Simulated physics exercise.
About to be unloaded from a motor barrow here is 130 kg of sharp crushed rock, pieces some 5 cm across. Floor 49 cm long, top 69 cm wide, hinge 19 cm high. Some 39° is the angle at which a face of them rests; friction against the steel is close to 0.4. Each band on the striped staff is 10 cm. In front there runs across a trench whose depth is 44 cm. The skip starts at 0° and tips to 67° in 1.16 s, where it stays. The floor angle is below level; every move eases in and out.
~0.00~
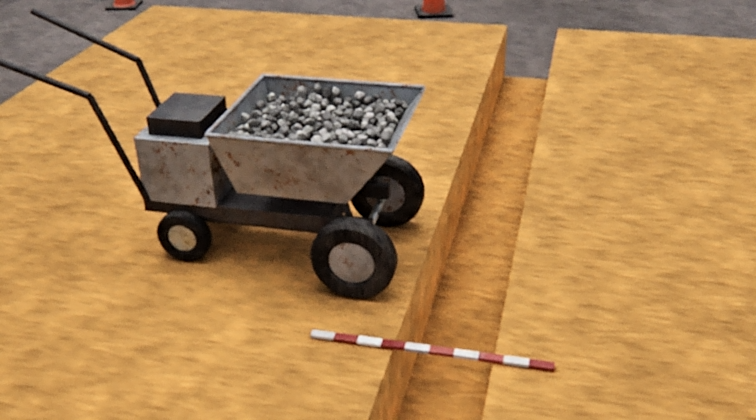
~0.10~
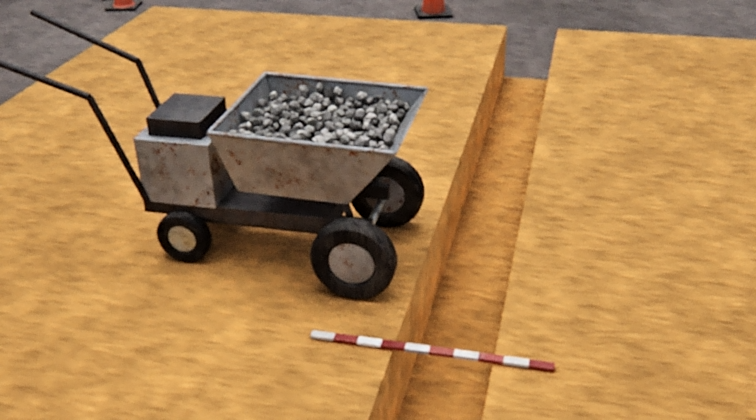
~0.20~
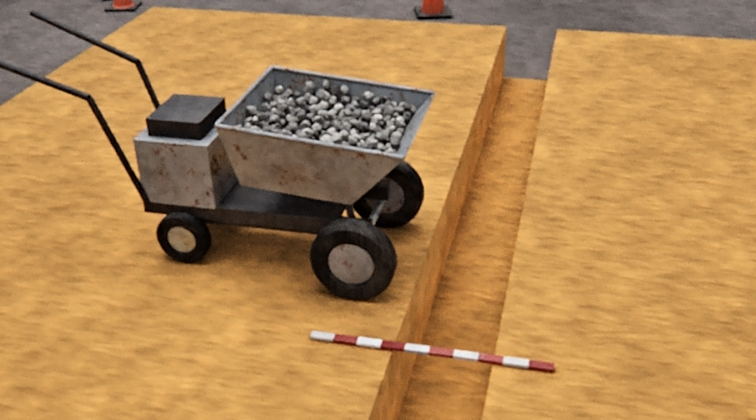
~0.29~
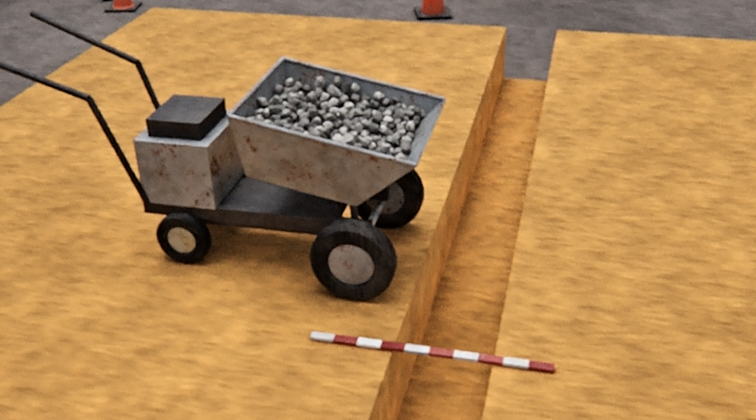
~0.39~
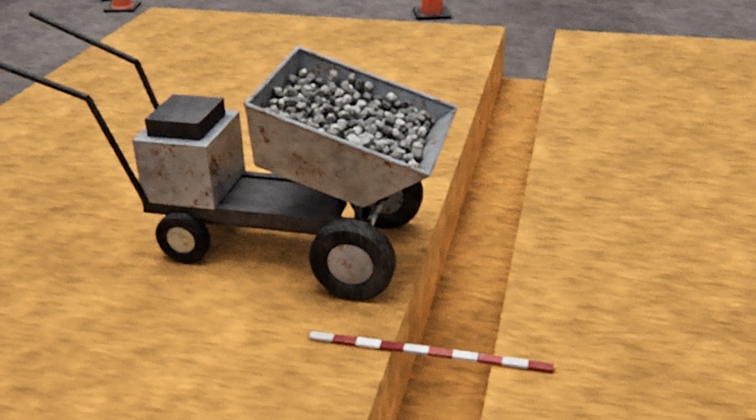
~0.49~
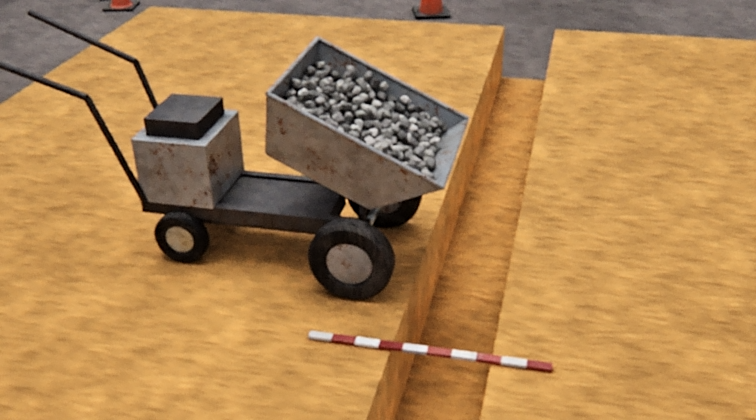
The metal skip of a motor barrow, heaped with grey crushed stones, sits level beside a trench in yellowish ground, then begins tilting forward to the right. Its rear rises steadily away from the chassis and the front lip lowers, while the stones shift toward the lip and the wheels stay put.
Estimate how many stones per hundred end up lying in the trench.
31 %.
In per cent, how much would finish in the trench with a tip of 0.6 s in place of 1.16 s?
In that case, around 20%.
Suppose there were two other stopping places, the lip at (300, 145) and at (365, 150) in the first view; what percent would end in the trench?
It'd be around 65 per cent and after that around 50 per cent.
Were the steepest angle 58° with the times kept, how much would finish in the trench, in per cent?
Roughly 5% would end there.
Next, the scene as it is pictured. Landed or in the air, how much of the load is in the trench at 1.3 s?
0 per cent, give or take.
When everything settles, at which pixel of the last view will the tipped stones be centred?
I'd put it close to (515, 272).
After 0.9 s the floor is at 57°; 100 % in the skip; the foremost stones are at (475, 220).
After 1.3 s the floor is at 67°; 88 % in the skip, 2 % in the trench, 10 % past the trench; the foremost stones are at (554, 291).
After 1.6 s the floor is at 67°; 64 % in the skip, 6 % in the trench, 30 % past the trench; the foremost stones are at (631, 290).
After 3.6 s the floor is at 67°; 35 % in the skip, 31 % in the trench, 33 % past the trench; the foremost stones are at (666, 281).
